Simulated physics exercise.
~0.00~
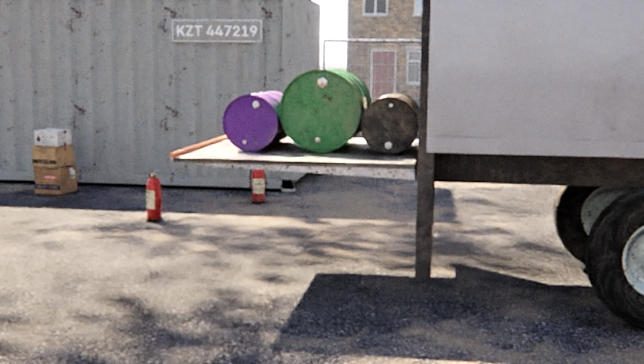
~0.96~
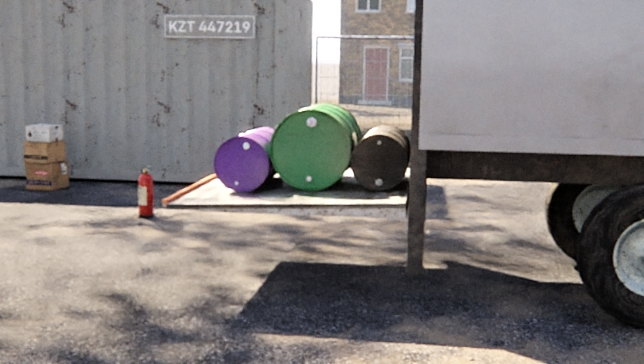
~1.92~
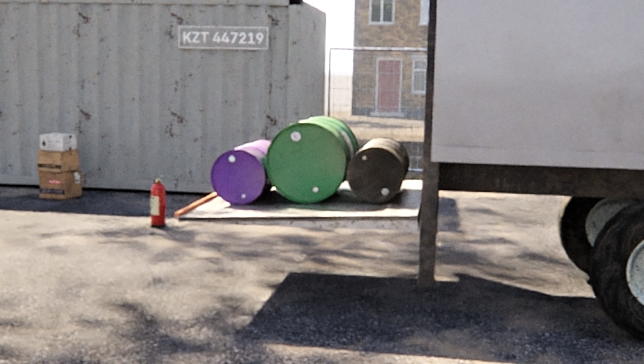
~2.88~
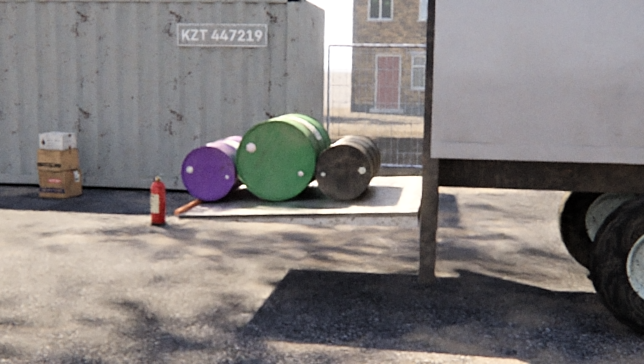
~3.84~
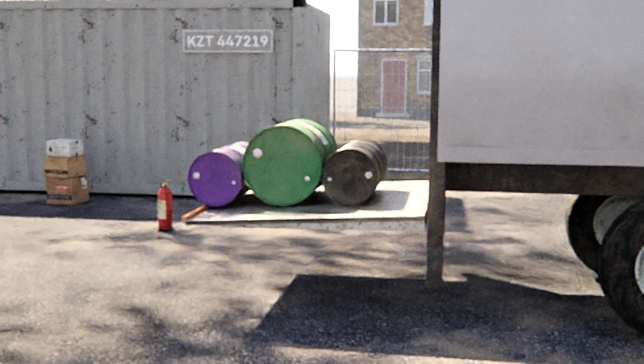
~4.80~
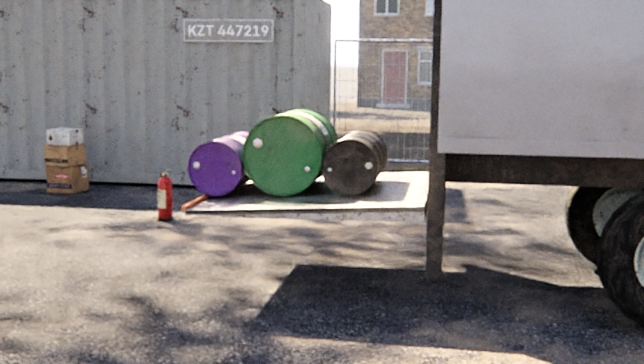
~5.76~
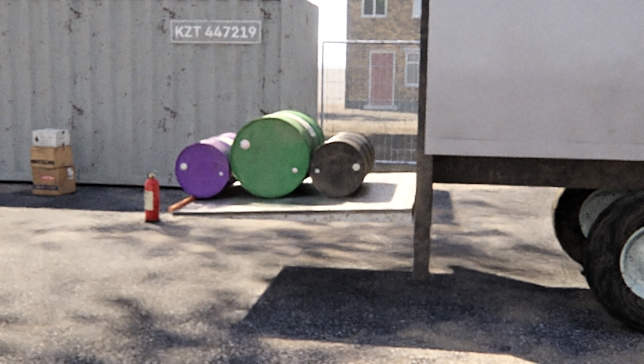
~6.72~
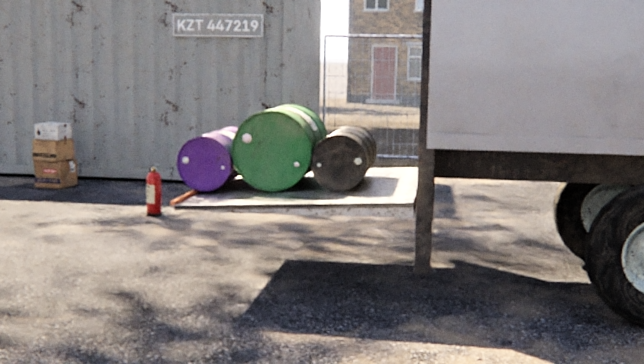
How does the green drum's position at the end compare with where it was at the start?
At the end the green drum is lower and further left, closer to the stop at the plate's left edge, and it is still on the plate.
On a lorry's tail-lift, three drums sink with the plate, roll left and stay aboard.
